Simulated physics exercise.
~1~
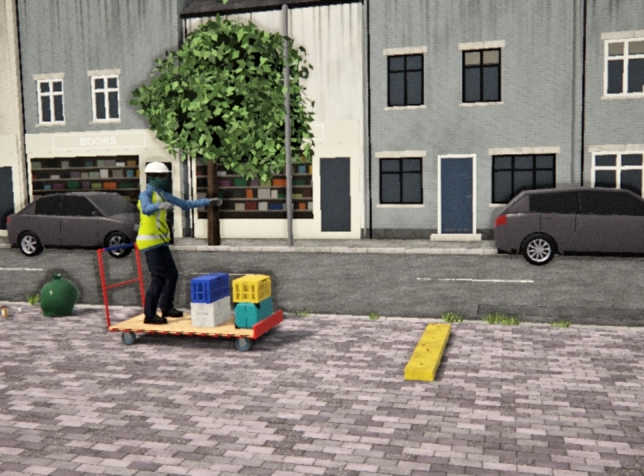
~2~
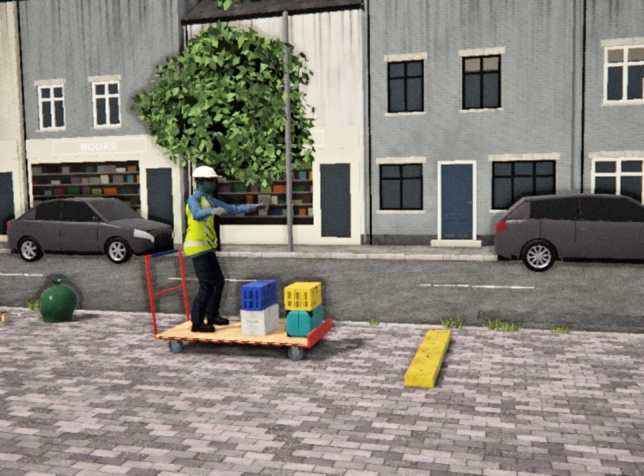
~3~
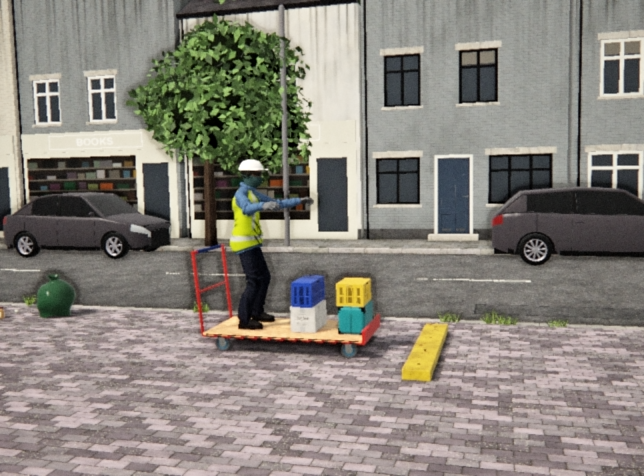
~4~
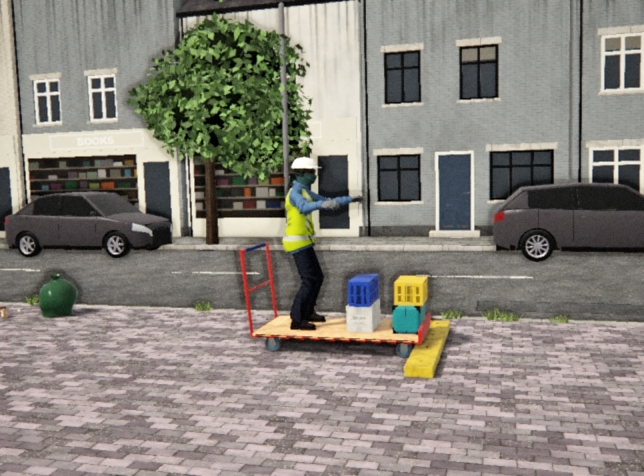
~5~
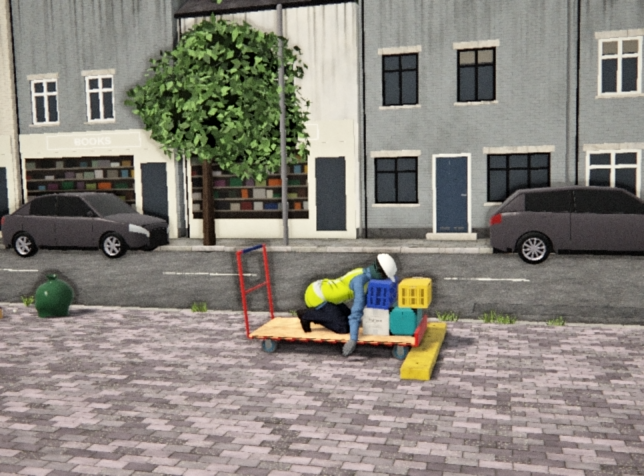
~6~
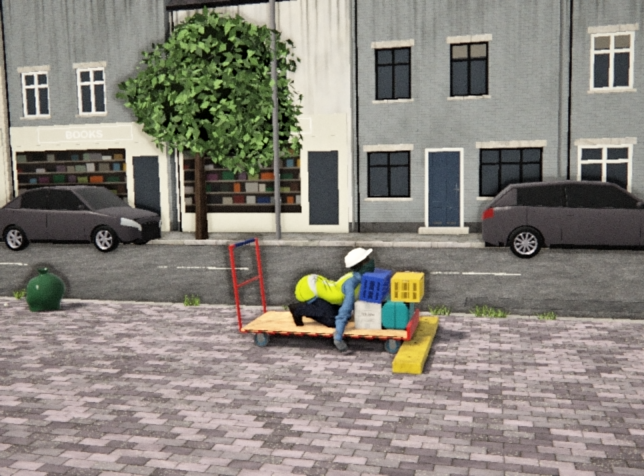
A flat trolley with a red handle rolls right across a paved area, carrying a standing worker in a white helmet and yellow vest, arms stretched forward. Ahead of the worker sit a blue crate on a white carton and a yellow crate on a teal case. The trolley reaches a yellow wheel stop and halts, staying flat. The worker then pitches forward and drops onto the deck against the stacked load, arms reaching down. At the end, the worker lies slumped behind the crates, which remain stacked on the motionless trolley.
